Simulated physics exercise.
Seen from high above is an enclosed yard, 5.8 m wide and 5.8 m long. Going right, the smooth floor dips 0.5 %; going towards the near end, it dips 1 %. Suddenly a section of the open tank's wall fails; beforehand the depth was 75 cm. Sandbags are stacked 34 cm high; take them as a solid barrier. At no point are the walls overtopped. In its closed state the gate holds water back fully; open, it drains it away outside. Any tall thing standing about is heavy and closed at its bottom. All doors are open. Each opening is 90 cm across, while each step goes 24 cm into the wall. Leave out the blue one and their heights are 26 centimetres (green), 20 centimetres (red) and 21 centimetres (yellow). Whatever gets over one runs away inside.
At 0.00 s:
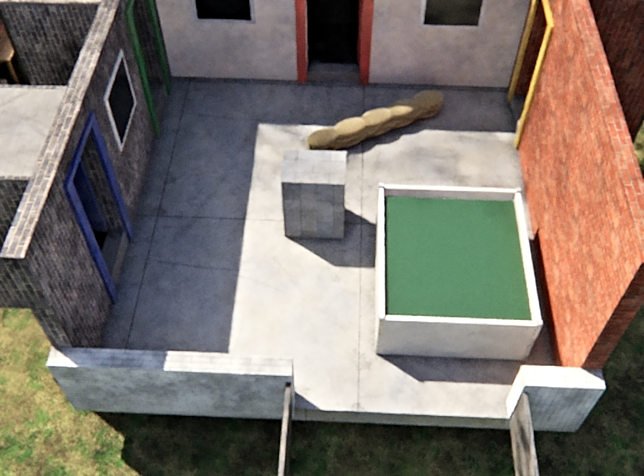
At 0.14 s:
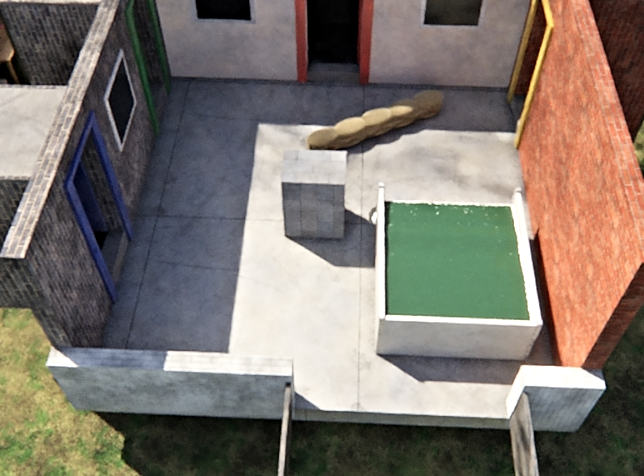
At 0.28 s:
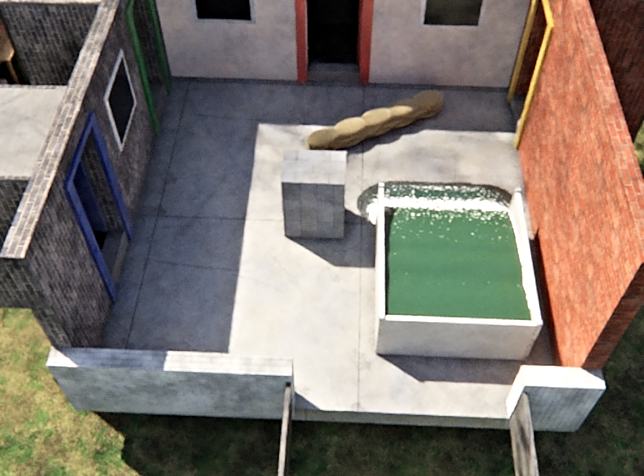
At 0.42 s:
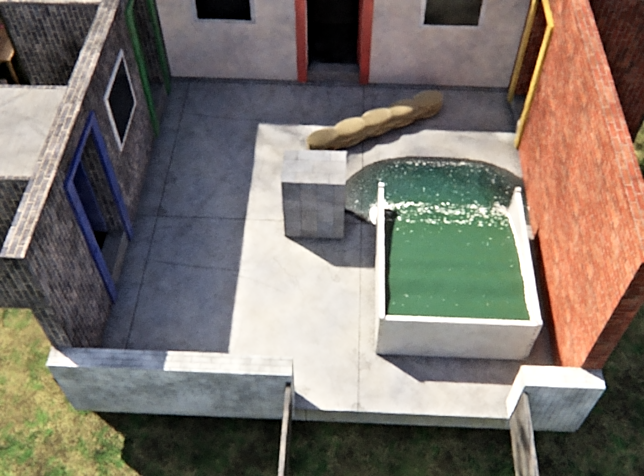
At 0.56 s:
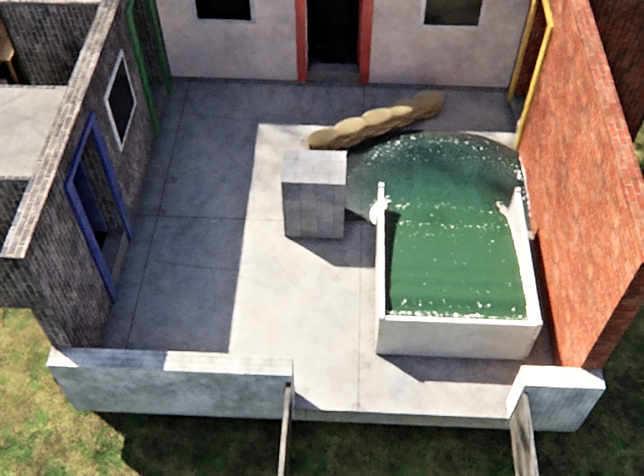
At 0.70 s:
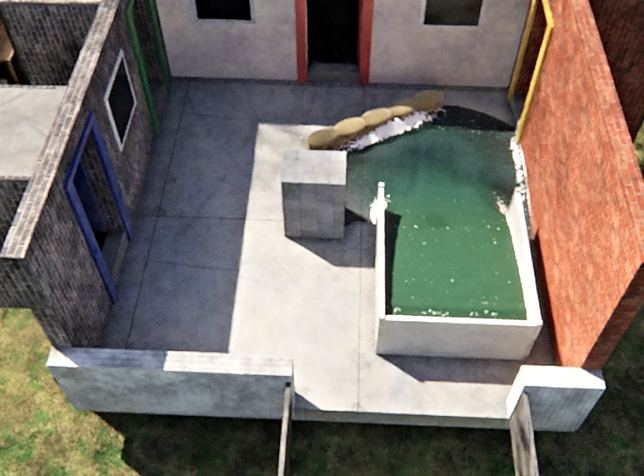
Green water poured out through the far side of an open tank in a walled yard, spread across the pale floor past a grey block, and reached the row of stacked sandbags behind it.
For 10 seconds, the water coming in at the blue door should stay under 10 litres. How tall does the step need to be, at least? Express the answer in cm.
Close to 5.5 cm is just enough.
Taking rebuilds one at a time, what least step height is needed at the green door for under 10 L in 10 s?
Roughly 18 cm at green.
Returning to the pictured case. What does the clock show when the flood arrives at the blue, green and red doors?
Blue: 3.4 s; green: 3.0 s; red: 2.0 s.
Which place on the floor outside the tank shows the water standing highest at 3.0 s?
Around pixel (511, 110).
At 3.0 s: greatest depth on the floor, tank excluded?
I'd estimate roughly 37 cm.
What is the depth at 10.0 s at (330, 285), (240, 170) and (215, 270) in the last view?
Around 7 cm, 5 cm and 3 cm.
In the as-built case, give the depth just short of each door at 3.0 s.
Depths in cm: Blue 0, green 2, red 8, yellow 36.
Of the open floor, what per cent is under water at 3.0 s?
Roughly 55 percent of the floor.
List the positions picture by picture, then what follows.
The first frame shows still water, 75 cm deep, in the open tank at (453, 254); the blue door at (105, 221) is dry.
In the second frame, water pours out on the far side and has run 0.3 m, to a hidden place; about 10 cm deep outside, 75 cm at the back.
In the third frame, the gap is on the far side, the front 0.8 m out at a hidden place; the back of the open tank holds 75 cm.
In the fourth frame, the gap is on the far side, the front 1.3 m out at (400, 161); the back of the open tank holds 74 cm.
In the fifth frame, the gap is on the far side, the front 1.9 m out at (407, 134); the back of the open tank holds 66 cm.
In the sixth frame, the gap is on the far side, the front 2.5 m out at (446, 110); the back of the open tank holds 64 cm; the blue door at (105, 221), 4.6 m from the gap, is still 3.0 m from the nearest water.
After 1.4 s water covers 25 % of the floor, deepest (64 cm) near (507, 88); it has not reached the blue door.
After 3.0 s water covers 55 % of the floor, deepest (37 cm) near (511, 110); it has not reached the blue door.
After 10.0 s water covers 95 % of the floor, deepest (11 cm) near (558, 401); 4 cm at the blue door, 0 litres in over its 26 cm step.
At the blue door as built, the water arrived by 3.4 s and peaked near 9 cm at 5.0 s.
Run again over the same 10 s with other heights there, 19 litres in over 4.5 cm, 8 litres over 6 cm. The limit of 10 litres is kept from about 5.5 cm up.
